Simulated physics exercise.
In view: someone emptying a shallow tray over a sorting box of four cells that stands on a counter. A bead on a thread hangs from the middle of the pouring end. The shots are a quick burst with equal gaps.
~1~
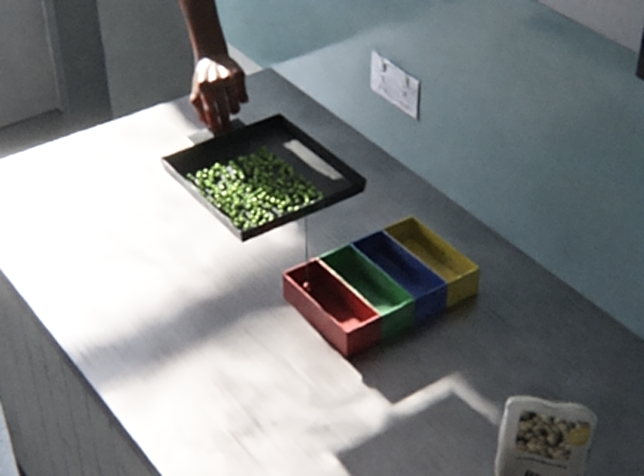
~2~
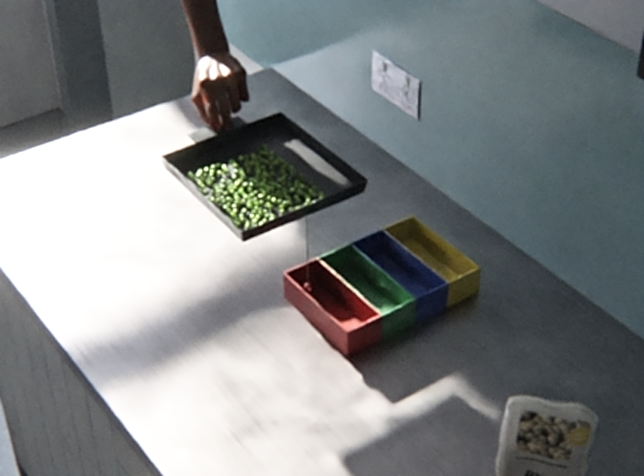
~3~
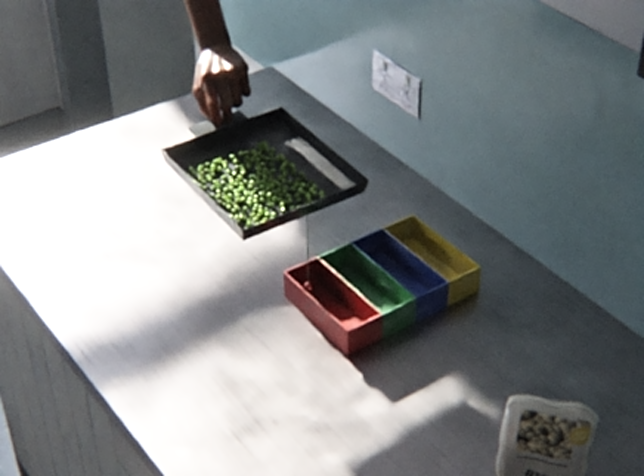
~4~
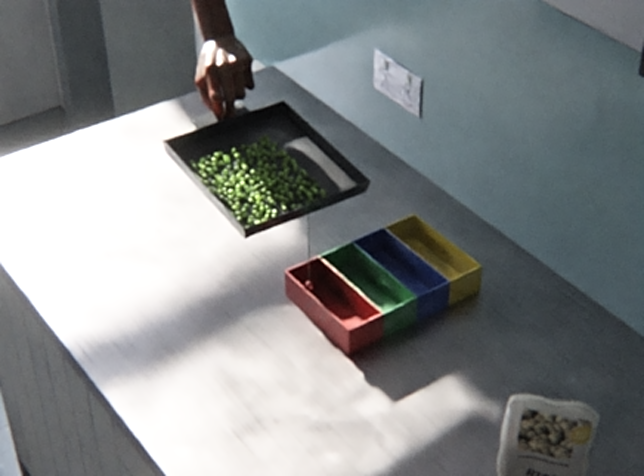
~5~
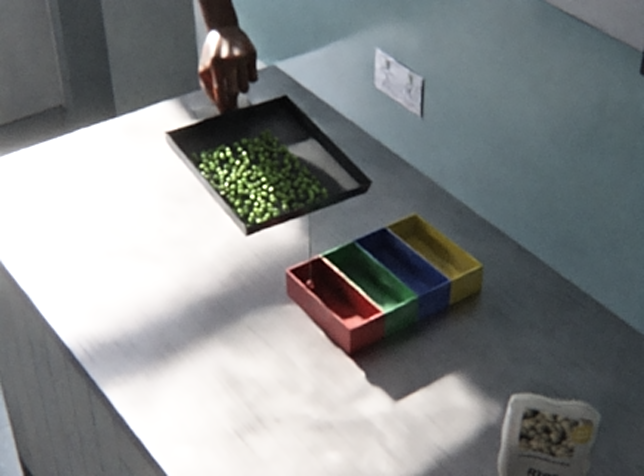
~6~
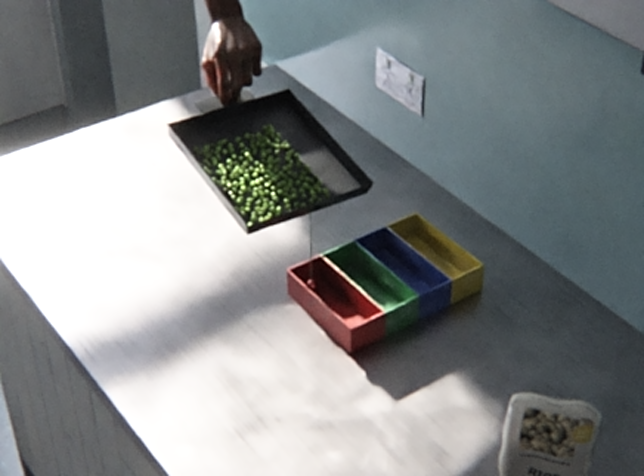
On a counter, a hand slightly tilts a shallow tray of green peas near a sorting box.
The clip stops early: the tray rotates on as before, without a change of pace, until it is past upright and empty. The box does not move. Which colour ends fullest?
Fullest: The green cell.
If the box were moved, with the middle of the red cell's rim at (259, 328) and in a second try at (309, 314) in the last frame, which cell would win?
One: Yellow. Two: The cell in blue.
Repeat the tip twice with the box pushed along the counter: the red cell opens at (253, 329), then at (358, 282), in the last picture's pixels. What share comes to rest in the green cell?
About 10 and 20 per cent.
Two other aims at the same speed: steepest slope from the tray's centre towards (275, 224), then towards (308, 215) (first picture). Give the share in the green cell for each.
About 0 and 10 per cent.
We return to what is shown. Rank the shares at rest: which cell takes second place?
It is the red one.
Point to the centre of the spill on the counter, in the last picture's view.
Near (355, 370).
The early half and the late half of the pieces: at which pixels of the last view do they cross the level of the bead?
Early half (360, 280), late half (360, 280).
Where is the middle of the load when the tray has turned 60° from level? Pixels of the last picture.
Roughly at (309, 192).
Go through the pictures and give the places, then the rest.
Corners of the pouring end near (242, 230) and (363, 179), level; middle of the load near (257, 187), dried peas; bead on its thread near (307, 287); red cell near (364, 334); green cell near (398, 317); blue cell near (431, 301); yellow cell near (463, 285), in the first picture.
Corners of the pouring end near (242, 230) and (364, 180), level; middle of the load near (257, 186), in the second picture.
Corners of the pouring end near (243, 228) and (365, 180), tipped barely, lowest at the right corner; middle of the load near (258, 183), in the third picture.
Corners of the pouring end near (245, 226) and (367, 180), tipped a little, lowest at the right corner; middle of the load near (259, 179), in the fourth picture.
Corners of the pouring end near (247, 225) and (369, 181), tipped a little, lowest at the right corner; middle of the load near (261, 175), in the fifth picture.
Corners of the pouring end near (249, 224) and (370, 182), tipped a little, lowest at the right corner; middle of the load near (263, 172); red cell near (368, 330); green cell near (402, 314); blue cell near (435, 298); yellow cell near (467, 282), in the sixth picture.
Shortly afterwards, tray tipped steeply; all but a few on the tray; only a few in the green cell; only a few falling or outside the box.
Next, tray tipped right over; all but a few on the tray; only a few in the green cell; only a few in the red cell; a little falling or outside the box.
Some moments later, tray tipped past a quarter turn; near half in the green cell; near a third in the red cell; only a few in the blue cell; only a few in the yellow cell; near a quarter falling or outside the box.
In the end, tray tipped past a quarter turn; near half in the green cell; near a third in the red cell; only a few in the blue cell; only a few in the yellow cell; near a quarter outside the box.
